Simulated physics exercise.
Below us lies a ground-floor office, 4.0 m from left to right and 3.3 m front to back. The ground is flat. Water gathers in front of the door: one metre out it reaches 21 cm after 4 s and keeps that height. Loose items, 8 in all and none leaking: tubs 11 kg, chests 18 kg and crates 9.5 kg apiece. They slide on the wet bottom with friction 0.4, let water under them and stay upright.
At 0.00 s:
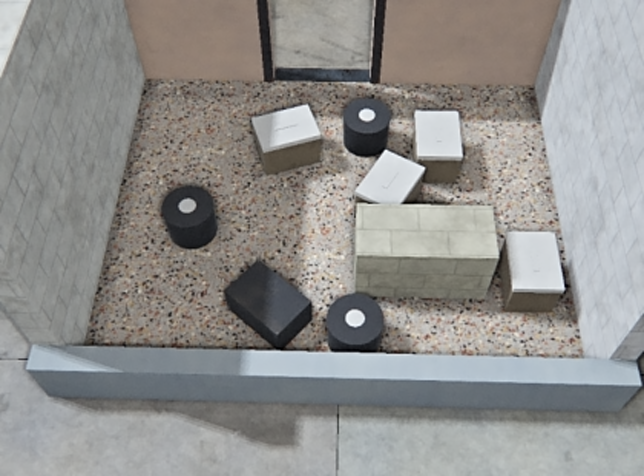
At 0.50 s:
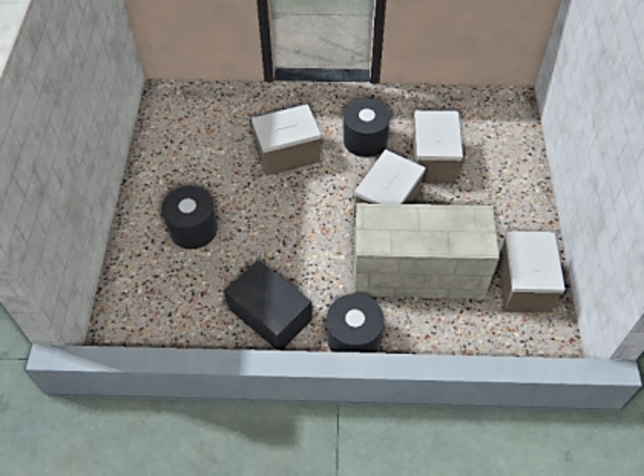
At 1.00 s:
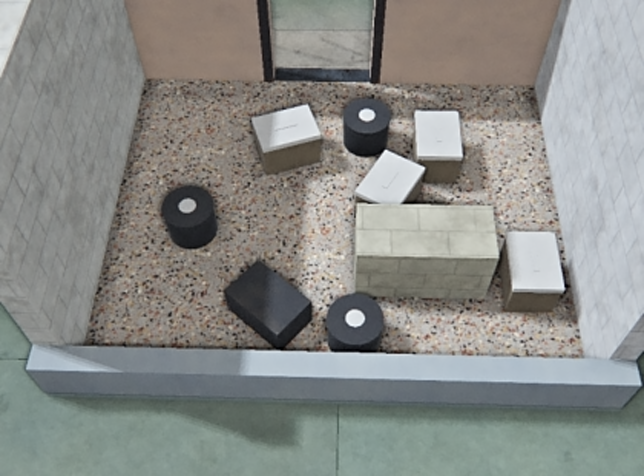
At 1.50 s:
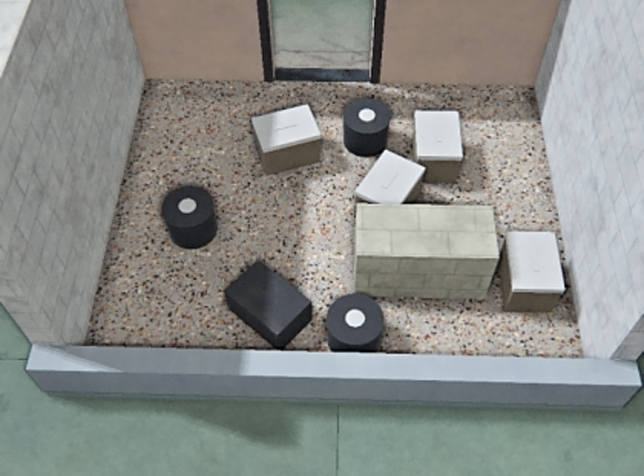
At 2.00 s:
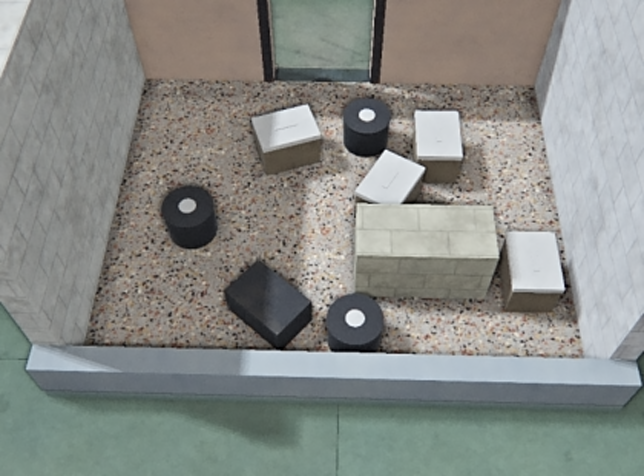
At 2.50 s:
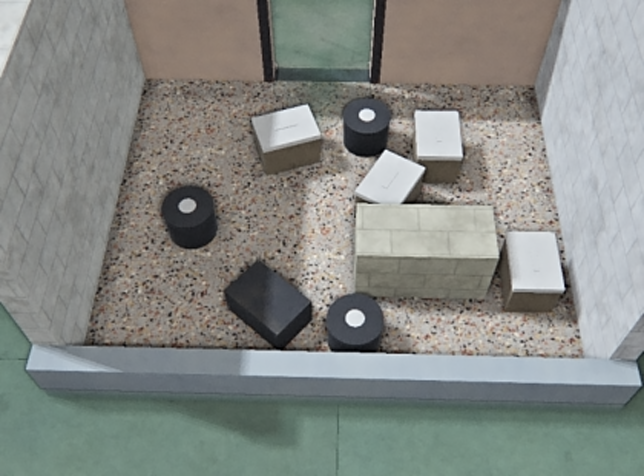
Greenish water spreads outside around a small room while the boxes and cylinders inside stay still.
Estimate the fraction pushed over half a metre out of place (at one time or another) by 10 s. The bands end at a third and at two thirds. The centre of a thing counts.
Share: Two thirds or more.
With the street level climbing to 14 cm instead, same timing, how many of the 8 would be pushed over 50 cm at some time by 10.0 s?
In that case 2 of them.
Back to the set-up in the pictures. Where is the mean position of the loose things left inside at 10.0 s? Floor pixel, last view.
At about (348, 252).
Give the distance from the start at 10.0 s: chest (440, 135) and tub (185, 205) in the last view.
In that order: 10 cm, 80 cm.
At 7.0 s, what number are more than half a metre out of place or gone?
I count 4.
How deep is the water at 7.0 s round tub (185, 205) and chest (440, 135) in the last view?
Roughly 6 and 5 cm.
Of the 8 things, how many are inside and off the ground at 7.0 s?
2 of them.
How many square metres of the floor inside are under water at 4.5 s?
Roughly 5.5 m2.
After 3.5 s 0 of 8 are over 50 cm from their spots; 0 afloat.
After 4.5 s 0 of 8 are over 50 cm from their spots; 0 afloat.
After 7.0 s 4 of 8 are over 50 cm from their spots; 2 afloat.
After 10.0 s 6 of 8 are over 50 cm from their spots, and 6 have been at some point; 6 afloat.
